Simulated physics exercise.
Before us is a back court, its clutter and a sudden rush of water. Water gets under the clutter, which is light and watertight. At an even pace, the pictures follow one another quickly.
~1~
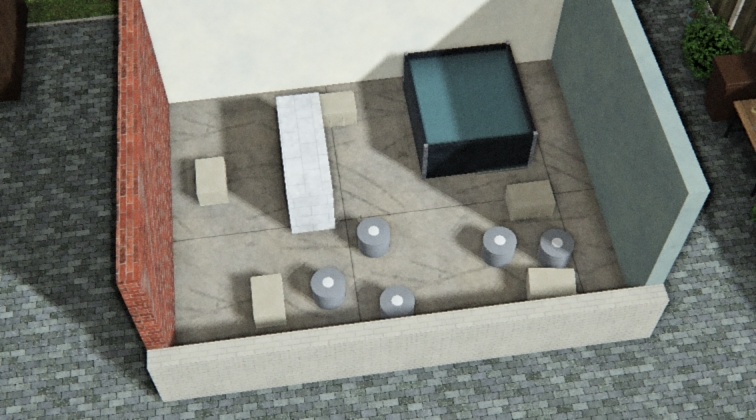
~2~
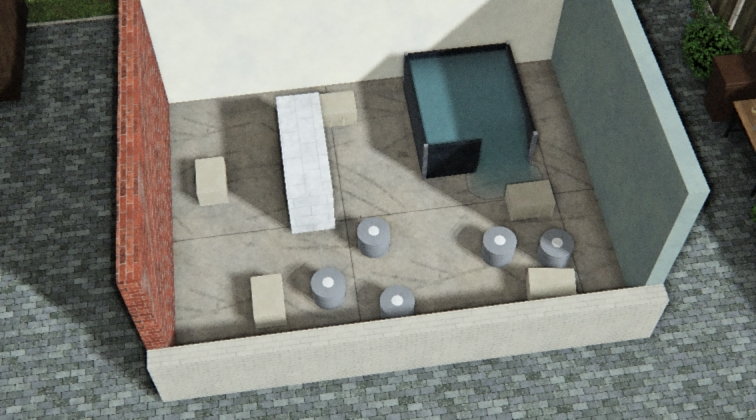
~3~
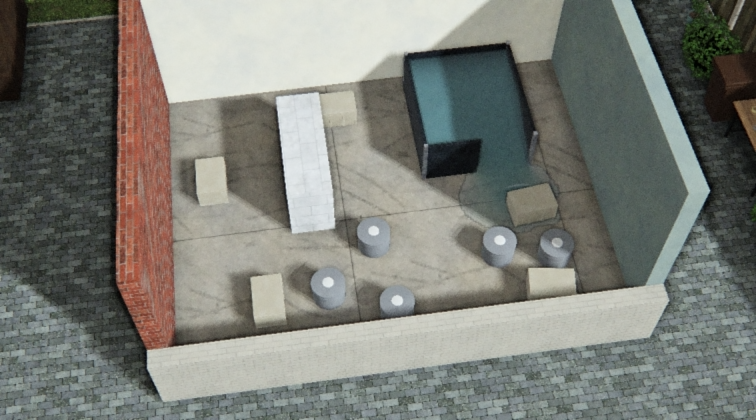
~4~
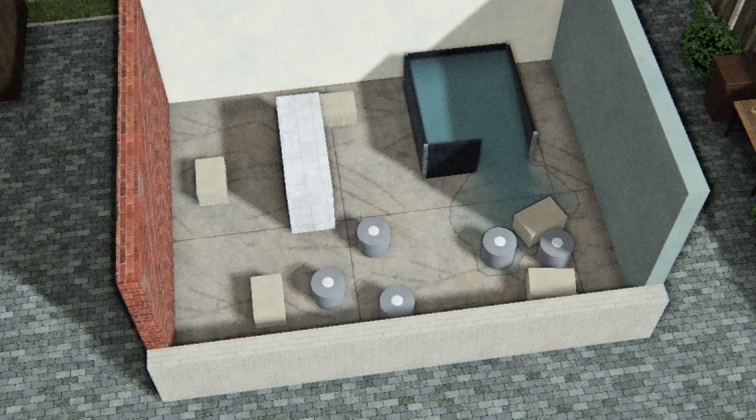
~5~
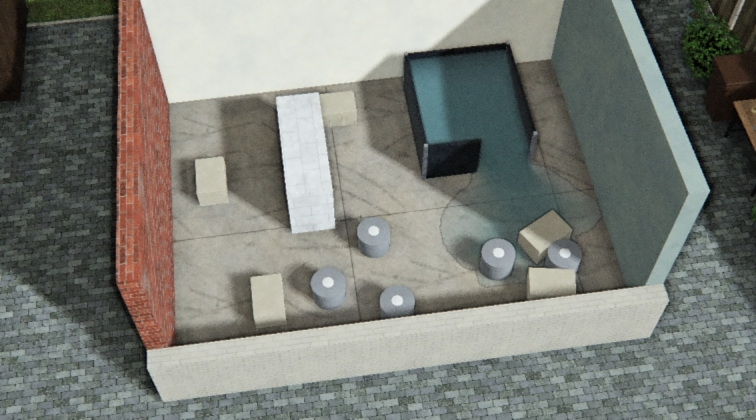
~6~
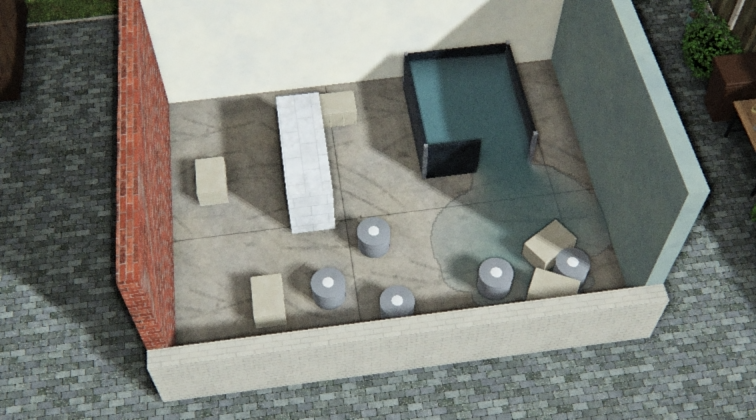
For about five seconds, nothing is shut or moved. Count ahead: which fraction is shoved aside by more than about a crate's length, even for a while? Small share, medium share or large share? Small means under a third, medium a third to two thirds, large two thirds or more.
A large share.
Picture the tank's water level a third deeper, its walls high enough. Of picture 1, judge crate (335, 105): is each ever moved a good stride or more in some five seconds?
For that one, it's within that distance.
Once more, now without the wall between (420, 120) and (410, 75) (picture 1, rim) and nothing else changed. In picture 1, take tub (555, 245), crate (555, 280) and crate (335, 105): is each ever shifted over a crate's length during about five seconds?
Here's my take, in sequence: Fails to go that far, dislodged that far, and dislodged that far.
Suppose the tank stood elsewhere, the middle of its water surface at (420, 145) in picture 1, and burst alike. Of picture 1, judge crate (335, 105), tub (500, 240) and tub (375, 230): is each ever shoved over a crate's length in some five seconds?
Well, in order they come out as stayed within it, moved that far and stayed within it.
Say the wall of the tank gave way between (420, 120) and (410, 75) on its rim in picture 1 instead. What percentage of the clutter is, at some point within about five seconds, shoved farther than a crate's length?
About 60 per cent.
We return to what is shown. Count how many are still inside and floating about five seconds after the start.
I make it 6 of them.
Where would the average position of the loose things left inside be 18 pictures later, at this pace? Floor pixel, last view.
The mean position lies close to (331, 245).
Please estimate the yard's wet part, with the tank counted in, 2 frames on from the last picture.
I'd say around 30 in a hundred.
A moment on, 3 of 10 are well off their spots; 2 afloat.
Next, 4 of 10 are well off their spots; 4 afloat.
Later, 7 of 10 are well off their spots; 5 afloat.
In the end, 8 of 10 are well off their spots, and 8 have been at some point; 6 afloat.
